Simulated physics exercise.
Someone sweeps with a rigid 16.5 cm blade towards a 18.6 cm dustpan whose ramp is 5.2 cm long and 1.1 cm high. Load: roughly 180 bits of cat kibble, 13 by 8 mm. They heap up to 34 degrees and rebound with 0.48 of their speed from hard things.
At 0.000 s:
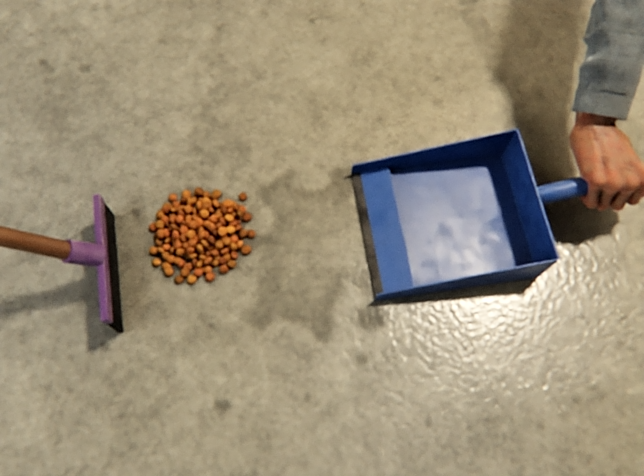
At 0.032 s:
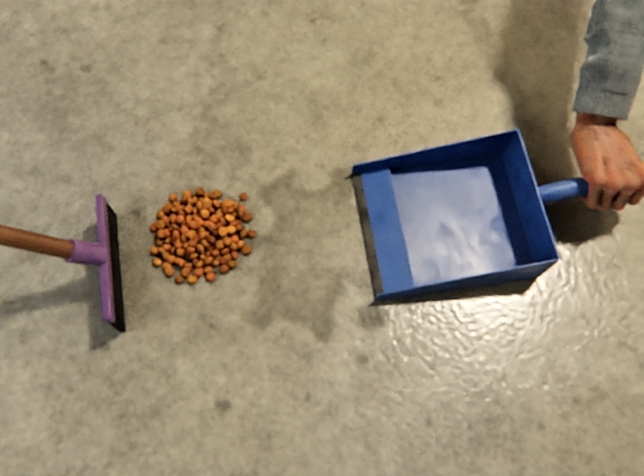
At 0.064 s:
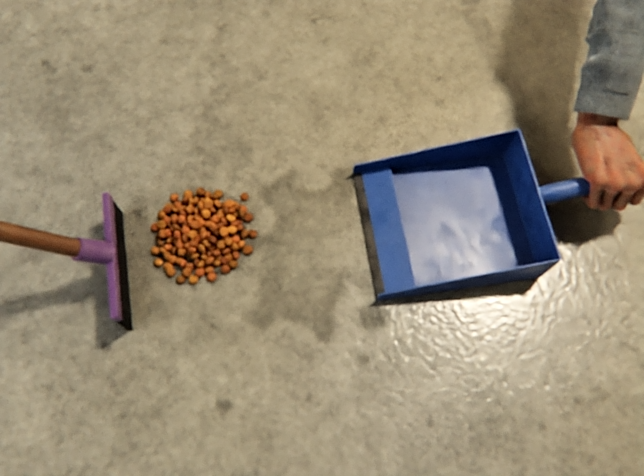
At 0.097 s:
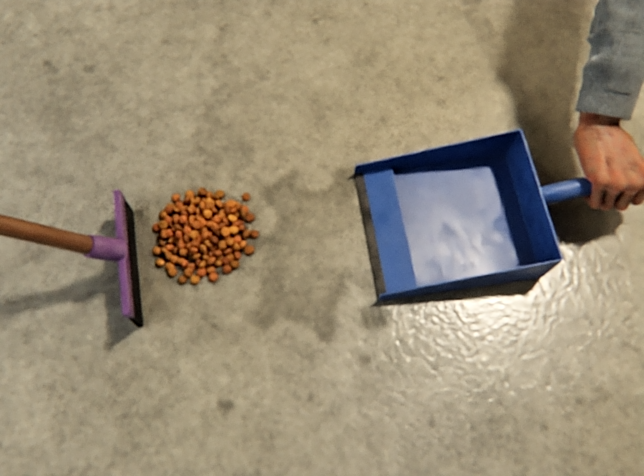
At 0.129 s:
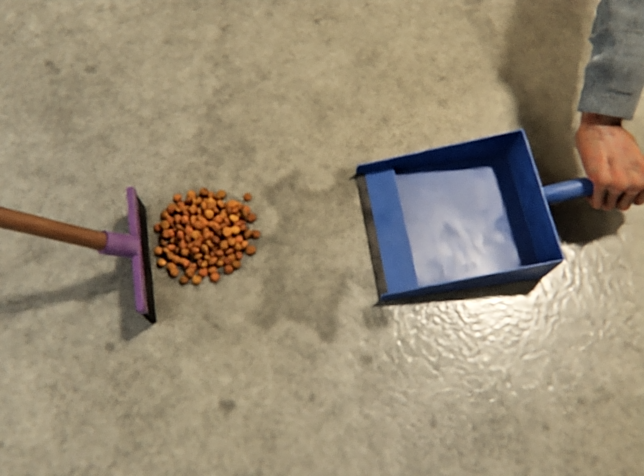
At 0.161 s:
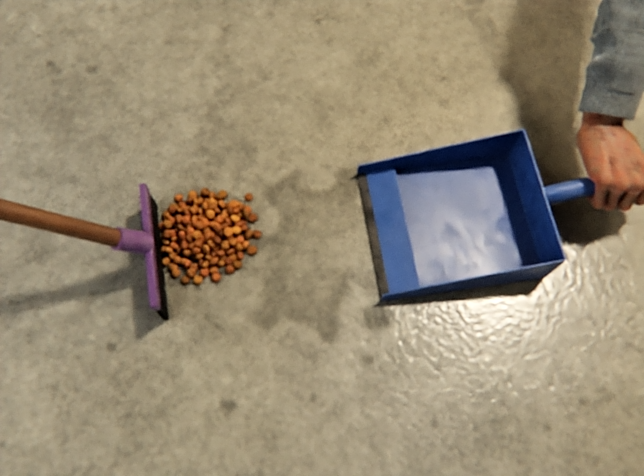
A hand holding a blue dustpan on a concrete floor while a purple blade slides right, reaching a pile of brown kibble.
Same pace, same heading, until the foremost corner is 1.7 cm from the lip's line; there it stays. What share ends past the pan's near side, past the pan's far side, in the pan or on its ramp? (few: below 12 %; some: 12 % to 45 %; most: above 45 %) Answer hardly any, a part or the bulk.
Past the pan's near side: Hardly any; past the pan's far side: A part; in the pan or on its ramp: A part.
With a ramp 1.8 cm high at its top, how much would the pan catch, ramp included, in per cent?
In that case some 35 per cent.
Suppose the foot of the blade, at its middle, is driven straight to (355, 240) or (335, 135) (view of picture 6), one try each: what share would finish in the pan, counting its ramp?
About 40 and 5 per cent.
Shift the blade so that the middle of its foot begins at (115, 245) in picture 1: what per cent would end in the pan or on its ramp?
About 30 per cent.
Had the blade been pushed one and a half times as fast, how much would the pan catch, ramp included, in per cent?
It would be near 40 per cent.
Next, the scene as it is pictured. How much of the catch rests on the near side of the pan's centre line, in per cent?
About 20 per cent.
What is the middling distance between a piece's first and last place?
Some 24 cm.
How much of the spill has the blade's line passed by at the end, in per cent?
About 15 per cent.
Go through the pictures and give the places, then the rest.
The first picture shows blade from (107, 319) to (99, 201), moved 0.0 cm, 0 of the pieces shifted so far; middle of the pieces at (200, 231); pan at (456, 222).
The second picture shows blade from (110, 319) to (102, 200), moved 0.2 cm, 0 of the pieces shifted so far; middle of the pieces at (201, 231).
The third picture shows blade from (117, 317) to (108, 199), moved 0.9 cm, 0 of the pieces shifted so far; middle of the pieces at (202, 231).
The fourth picture shows blade from (129, 314) to (119, 196), moved 2.1 cm, 0 of the pieces shifted so far; middle of the pieces at (203, 231).
The fifth picture shows blade from (143, 310) to (132, 193), moved 3.6 cm, 0 of the pieces shifted so far; middle of the pieces at (205, 231).
The sixth picture shows blade from (156, 306) to (145, 190), moved 5.0 cm, 3 of the pieces shifted so far; middle of the pieces at (206, 231); pan at (462, 223). Its pace works out near 0.45 m/s, heading 11 degrees away from the viewer's side.
After 0.45 s, middle of the blade 15 cm from the lip; 0 % over the lip, far side 15 %, near side 0 %.
After 0.63 s, middle of the blade 7 cm from the lip; 0 % over the lip, far side 25 %, near side 0 %.
After 0.94 s, middle of the blade 2 cm from the lip; 40 % over the lip, far side 35 %, near side 0 %.
At rest (1.5 s), near side 0 %, far side 35 %, pan 40 %, in front of the lip or behind the blade 25 %.
